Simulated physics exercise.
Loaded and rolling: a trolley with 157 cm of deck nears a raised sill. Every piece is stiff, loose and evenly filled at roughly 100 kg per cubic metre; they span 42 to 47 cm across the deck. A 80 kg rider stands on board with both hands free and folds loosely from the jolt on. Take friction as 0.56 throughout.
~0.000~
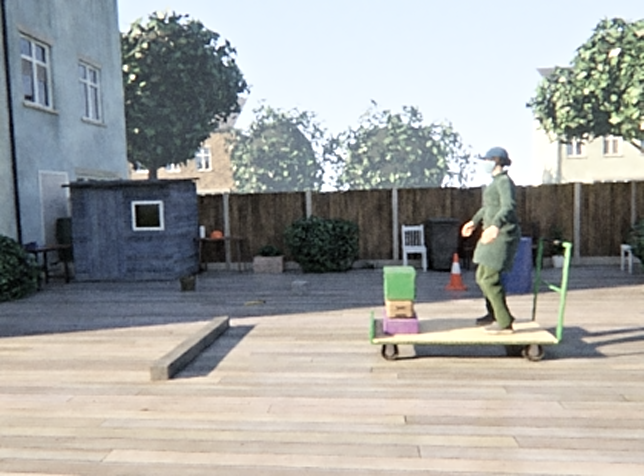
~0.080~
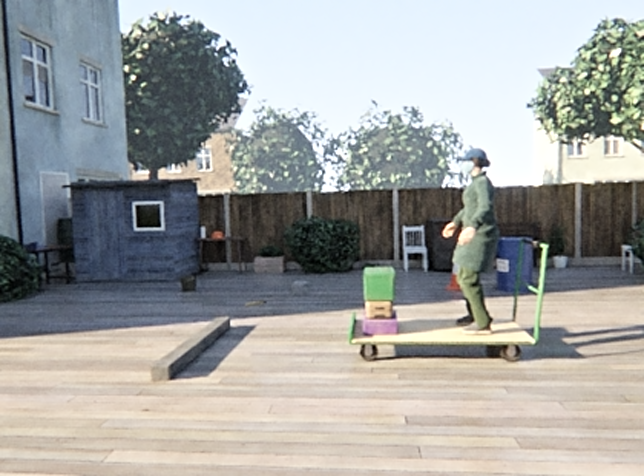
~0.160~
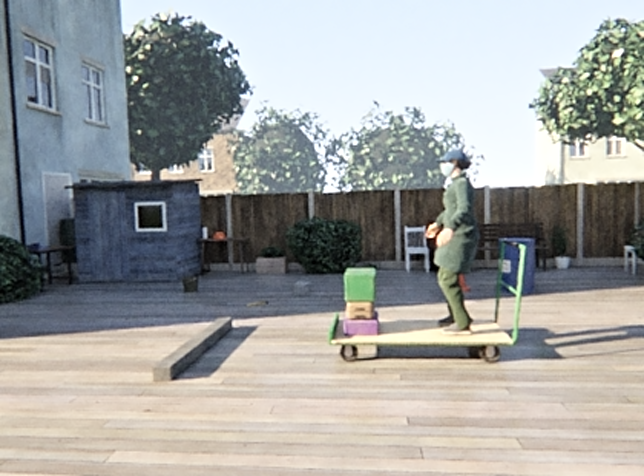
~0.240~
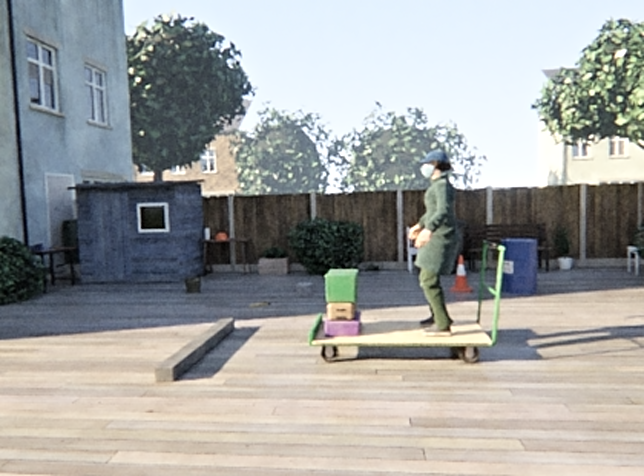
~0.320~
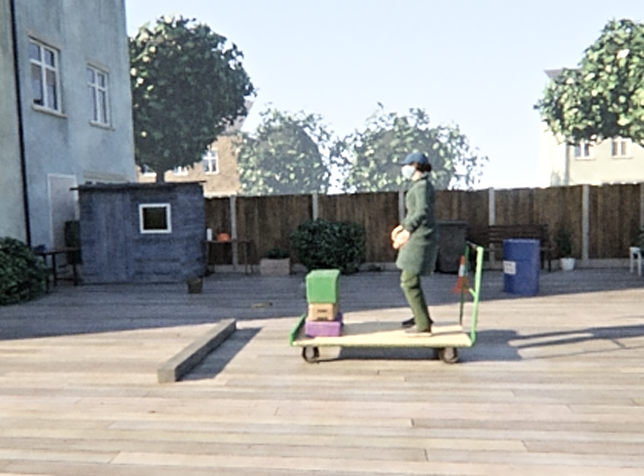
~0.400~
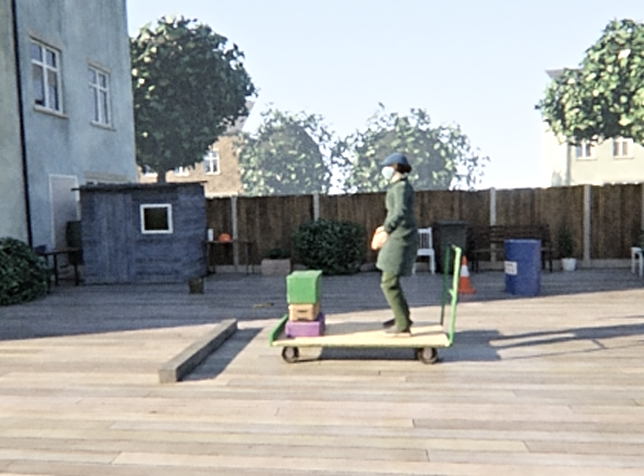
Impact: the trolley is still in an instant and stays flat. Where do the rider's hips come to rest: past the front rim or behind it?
In the end the rider's hips go over the front rim.
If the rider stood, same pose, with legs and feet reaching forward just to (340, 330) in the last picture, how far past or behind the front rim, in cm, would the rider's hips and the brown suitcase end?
In that case hips 80 past, brown 50 past.
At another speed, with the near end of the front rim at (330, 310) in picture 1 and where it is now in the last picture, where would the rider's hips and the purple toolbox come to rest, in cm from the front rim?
In that case hips 90 behind, purple 20 behind.
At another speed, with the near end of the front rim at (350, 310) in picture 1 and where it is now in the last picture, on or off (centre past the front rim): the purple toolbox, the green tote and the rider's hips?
Then purple on, green off, hips on.
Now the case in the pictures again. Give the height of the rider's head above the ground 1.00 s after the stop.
Roughly 20 cm above it.
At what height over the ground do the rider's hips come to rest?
Some 45 cm up.
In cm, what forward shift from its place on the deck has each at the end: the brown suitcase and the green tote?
Forward: Brown 75, green 125.
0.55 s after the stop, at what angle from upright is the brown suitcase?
Roughly 90° from upright.
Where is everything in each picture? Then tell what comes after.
Hips (502, 232), brown suitcase (399, 305), rim corner (372, 340); 176 cm still to roll, in the first frame.
Hips (481, 233), brown suitcase (379, 306), rim corner (350, 340); 156 cm still to roll, in the second frame.
Hips (461, 234), brown suitcase (361, 307), rim corner (330, 341); 136 cm still to roll, in the third frame.
Hips (442, 236), brown suitcase (343, 308), rim corner (311, 342); 117 cm still to roll, in the fourth frame.
Hips (423, 237), brown suitcase (325, 308), rim corner (291, 342); 97 cm still to roll, in the fifth frame.
Hips (403, 237), brown suitcase (306, 309), rim corner (271, 343); 77 cm still to roll. Speed about 2.5 m/s, in the sixth frame.
After 0.71 s the deck stops.
After 1.26 s the rider's hips are 9 cm behind the rim, near (211, 298) in the last picture's view.
After 1.71 s the rider's hips are 12 cm past the rim, near (191, 312) in the last picture's view.
At rest, 3.2 s, past the rim, brown suitcase, green tote and the rider's hips; behind it, purple toolbox.
